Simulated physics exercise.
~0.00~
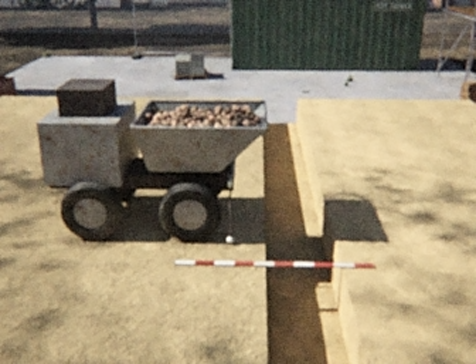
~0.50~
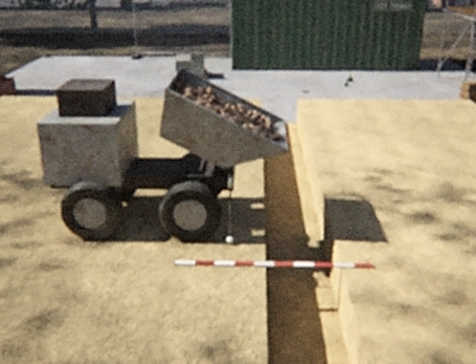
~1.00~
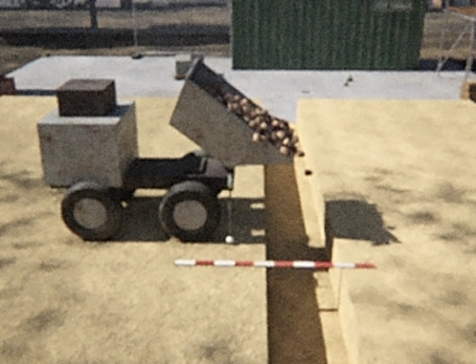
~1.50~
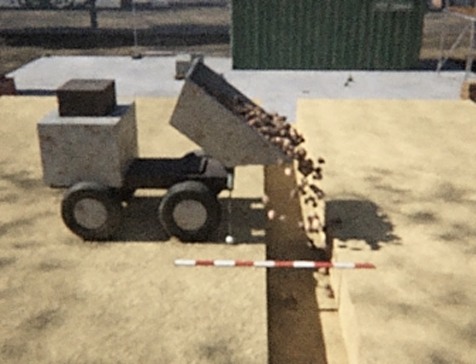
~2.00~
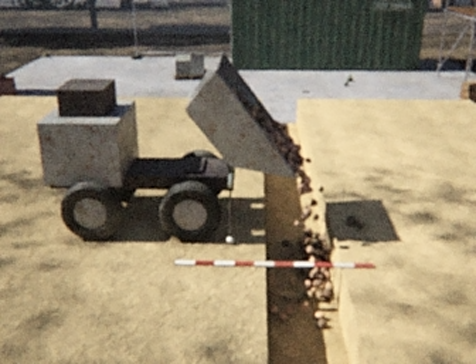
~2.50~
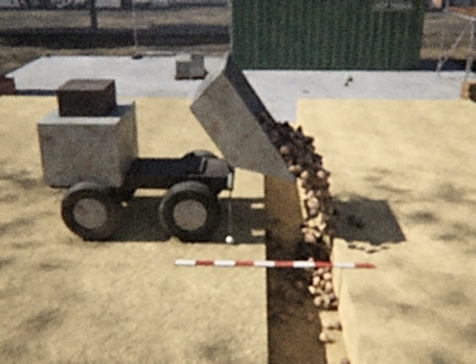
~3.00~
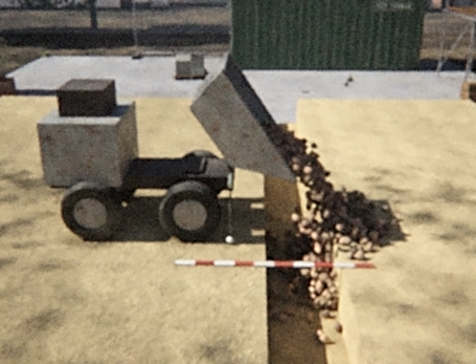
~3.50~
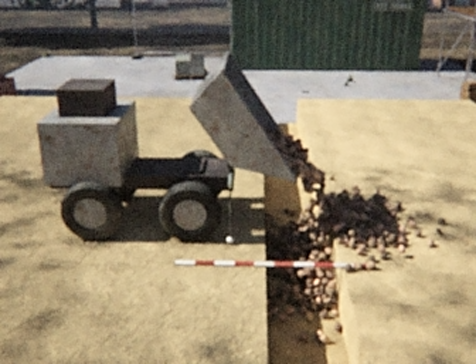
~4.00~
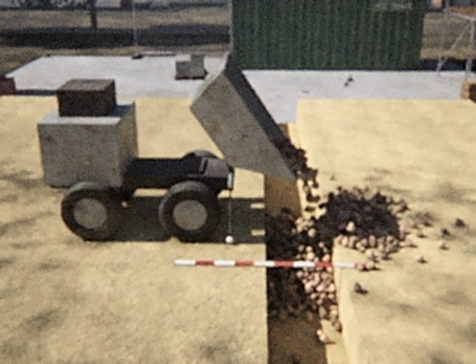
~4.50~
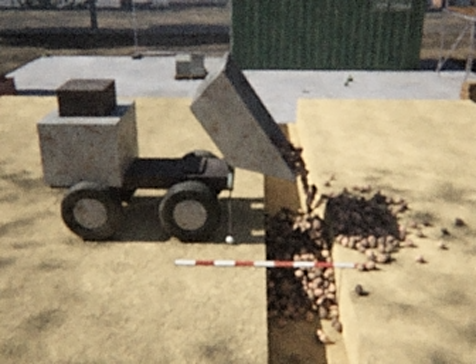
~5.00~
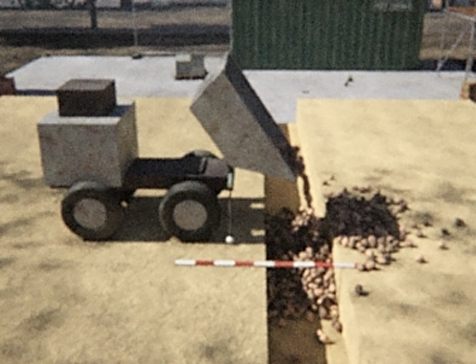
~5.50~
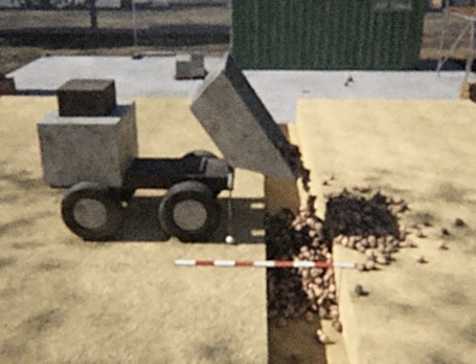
A small grey dumper with dark wheels stands side-on at the left of sandy ground, its skip full of brownish round stones facing a trench on the right. A green container sits behind, and a red and white striped pole lies across the foreground near a small white ball. The skip tips forward, and stones slide to its lip and begin pouring into the trench. It tilts more steeply, and the stream thickens, heaping up and spilling onto the far side. The flow dwindles, leaving the skip raised, most stones in the trench and a smaller pile beyond.
